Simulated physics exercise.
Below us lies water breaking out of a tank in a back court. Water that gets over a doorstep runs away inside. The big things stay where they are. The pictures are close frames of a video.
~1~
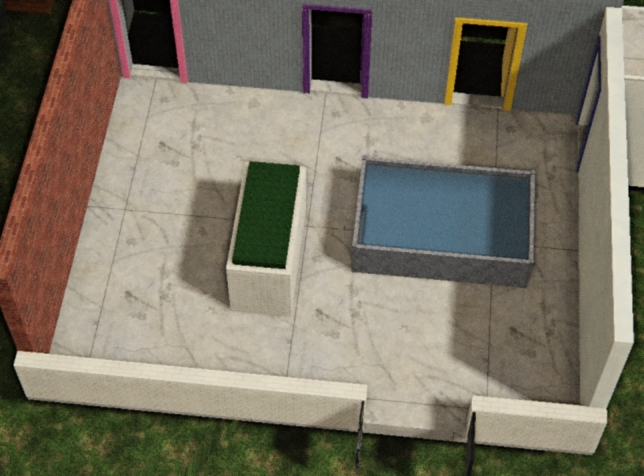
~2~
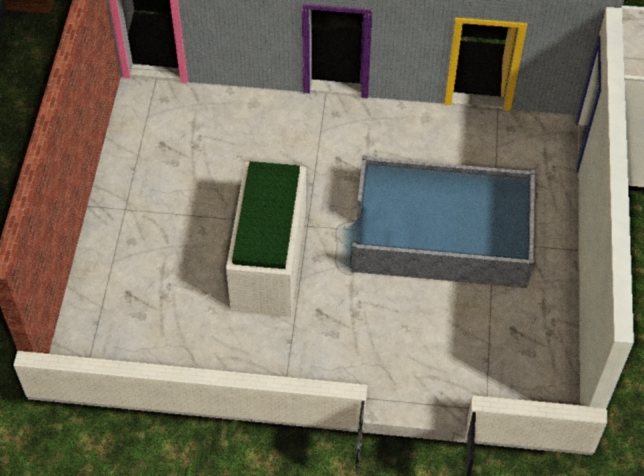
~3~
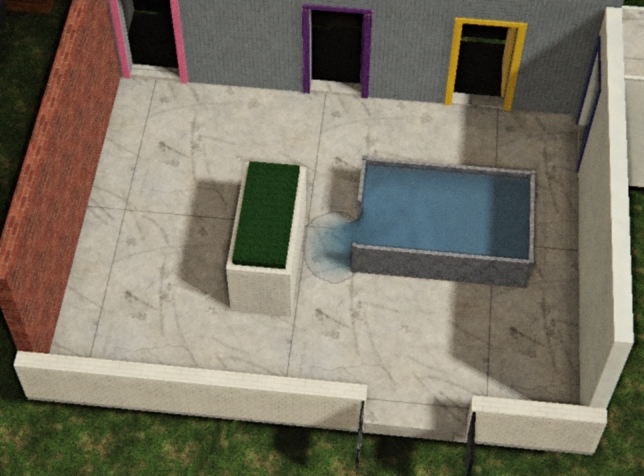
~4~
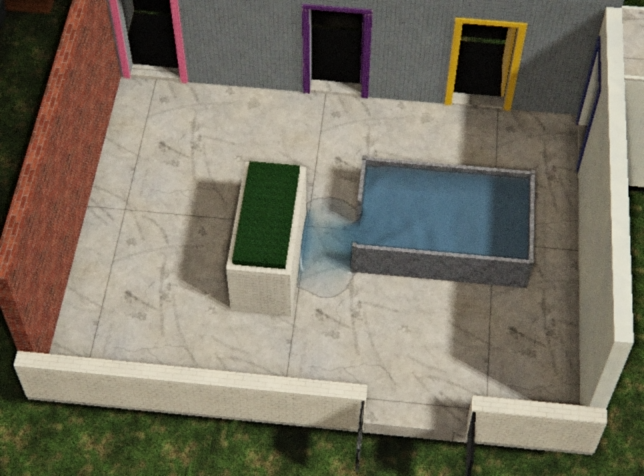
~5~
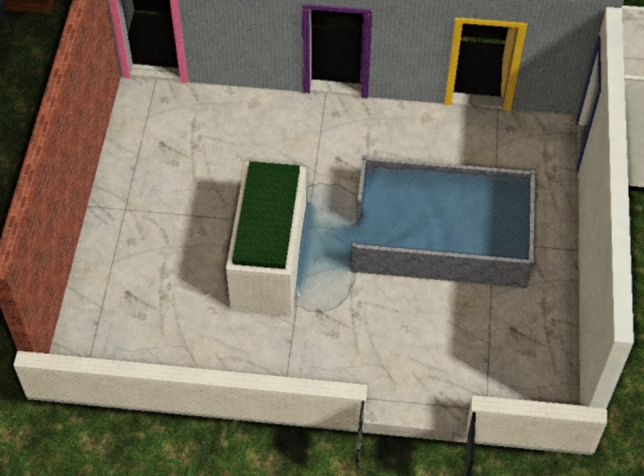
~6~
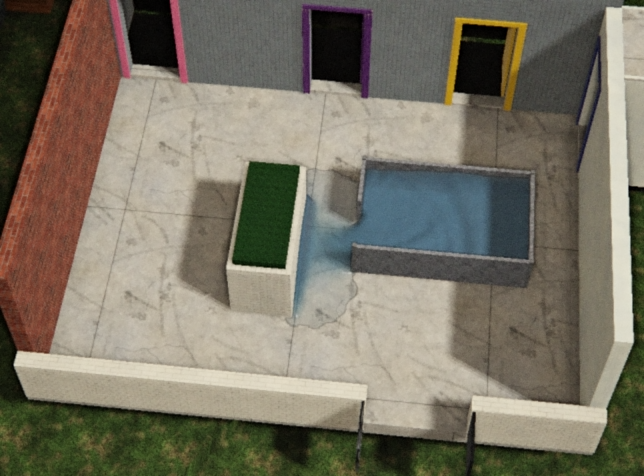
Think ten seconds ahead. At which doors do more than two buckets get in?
One by one: The blue door lets in a lot; the pink door admits no more than that; the purple door lets in a lot; the yellow door admits no more than that.
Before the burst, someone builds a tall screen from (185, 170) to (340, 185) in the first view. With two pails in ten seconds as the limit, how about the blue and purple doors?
In short: Blue keeps below it, purple lets less in.
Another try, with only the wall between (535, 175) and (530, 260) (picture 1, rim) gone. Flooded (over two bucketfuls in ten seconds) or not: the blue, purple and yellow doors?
Then: Blue passes that mark; purple keeps below it; yellow takes more.
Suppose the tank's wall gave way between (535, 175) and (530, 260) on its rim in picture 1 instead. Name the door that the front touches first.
First comes the blue-painted one.
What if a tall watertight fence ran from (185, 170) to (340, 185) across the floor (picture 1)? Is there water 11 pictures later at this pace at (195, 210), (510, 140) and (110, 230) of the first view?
One after the other: Covered, dry, no water.
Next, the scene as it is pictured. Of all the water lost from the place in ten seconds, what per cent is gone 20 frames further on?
Roughly 30 per cent.
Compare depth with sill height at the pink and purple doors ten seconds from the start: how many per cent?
Near 60 and 80 in a hundred.
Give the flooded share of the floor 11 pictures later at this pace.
Some 30 per cent.
A moment on, water covers 15 % of the floor; the blue door not reached, the pink door not reached, the purple door not reached, the yellow door not reached.
Next, water covers 30 % of the floor; the blue door not reached, the pink door not reached, the purple door under two buckets in, the yellow door not reached.
Then, water covers 45 % of the floor; the blue door not reached, the pink door wet at the sill, nothing in, the purple door over two buckets in, the yellow door wet at the sill, nothing in.
Later, water covers 75 % of the floor; the blue door under two buckets in, the pink door wet at the sill, nothing in, the purple door far over two buckets in, the yellow door wet at the sill, nothing in.
In the end, water covers 95 % of the floor; the blue door over two buckets in, the pink door wet at the sill, nothing in, the purple door far over two buckets in, the yellow door wet at the sill, nothing in.
